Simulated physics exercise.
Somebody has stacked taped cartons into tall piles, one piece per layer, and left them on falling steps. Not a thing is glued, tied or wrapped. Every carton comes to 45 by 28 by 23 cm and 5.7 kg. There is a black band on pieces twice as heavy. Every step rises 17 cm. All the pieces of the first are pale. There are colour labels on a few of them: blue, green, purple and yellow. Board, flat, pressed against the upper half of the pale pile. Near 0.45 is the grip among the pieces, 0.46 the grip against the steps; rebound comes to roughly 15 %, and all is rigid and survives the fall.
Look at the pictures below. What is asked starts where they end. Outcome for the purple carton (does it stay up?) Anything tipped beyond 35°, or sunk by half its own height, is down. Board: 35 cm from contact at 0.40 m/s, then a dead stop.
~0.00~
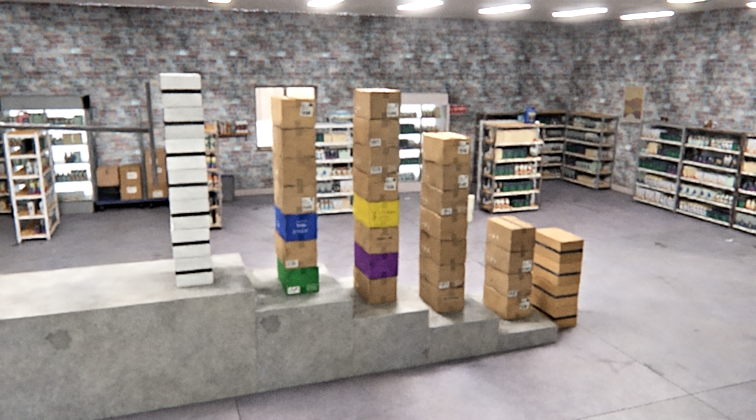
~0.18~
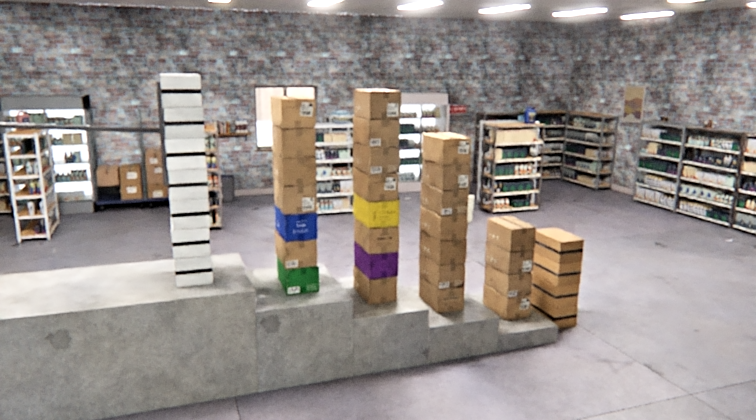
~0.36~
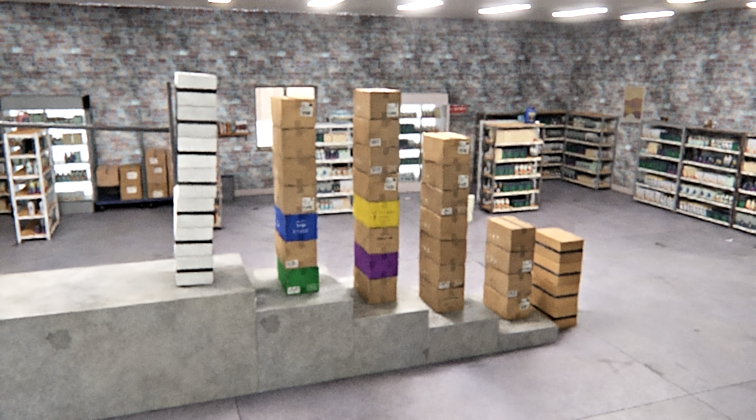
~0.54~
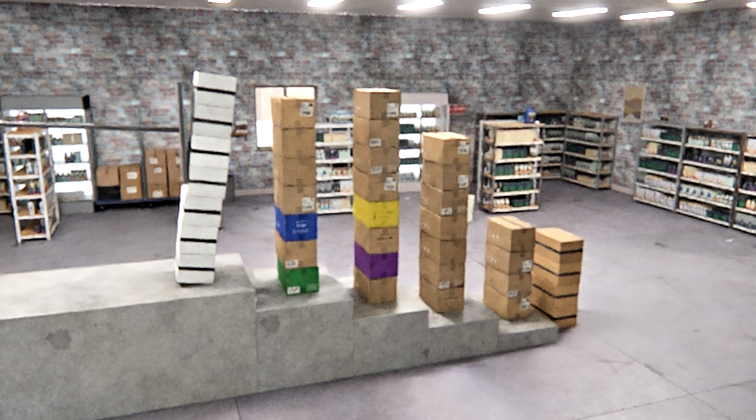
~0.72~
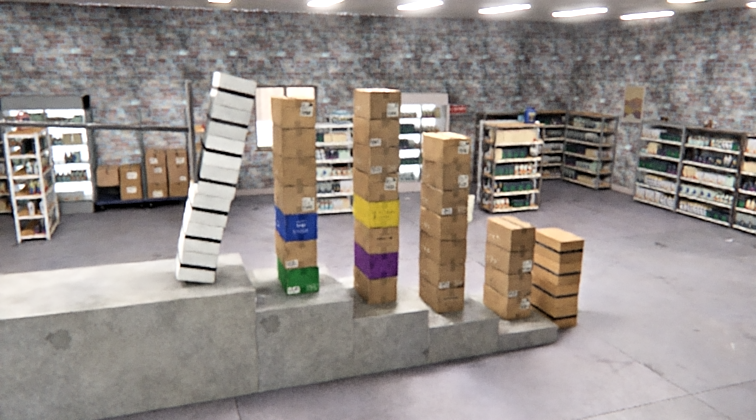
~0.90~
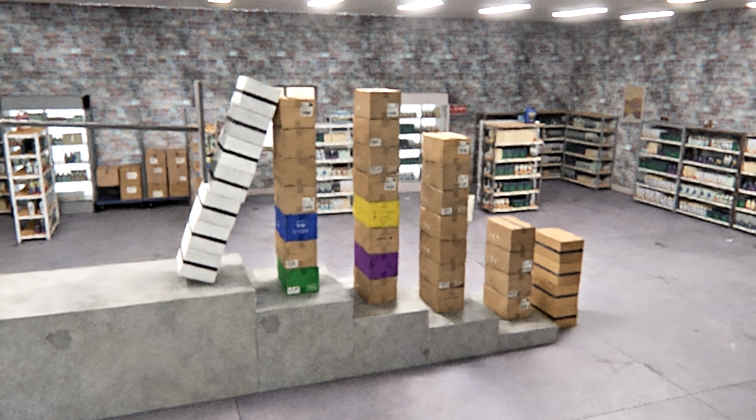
Down.
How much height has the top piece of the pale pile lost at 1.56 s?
Roughly 40 cm lower.
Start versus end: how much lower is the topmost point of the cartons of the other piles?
The top ends up some 115 cm lower.
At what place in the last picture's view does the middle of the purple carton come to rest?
It ends up at about (424, 286) in the last picture.
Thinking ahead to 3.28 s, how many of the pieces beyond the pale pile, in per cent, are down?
90 per cent by then.
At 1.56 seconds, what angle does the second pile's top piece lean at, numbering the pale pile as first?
It tilts close to 10 degrees.
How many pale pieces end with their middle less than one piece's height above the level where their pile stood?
5.
Around 1.56 s, 7 of the pale pile down; 2 of the 30 other cartons down; purple carton tipped 3°; blue carton tipped 33°.
Around 2.24 s, 7 of the pale pile down; 15 of the 30 other cartons down; purple carton tipped 54°, 21 cm lower; blue carton on its side.
Around 3.28 s, 7 of the pale pile down; 27 of the 30 other cartons down; purple carton tipped 38°, 32 cm lower; blue carton upside down.
Finally (4.9 s), 7 of the pale pile down; 27 of the 30 other cartons down; purple carton tipped 38°, 33 cm lower; blue carton upside down; yellow carton tipped 39°, 68 cm lower. Seen by the last camera, middles, purple carton near (424, 286), blue carton near (359, 286).
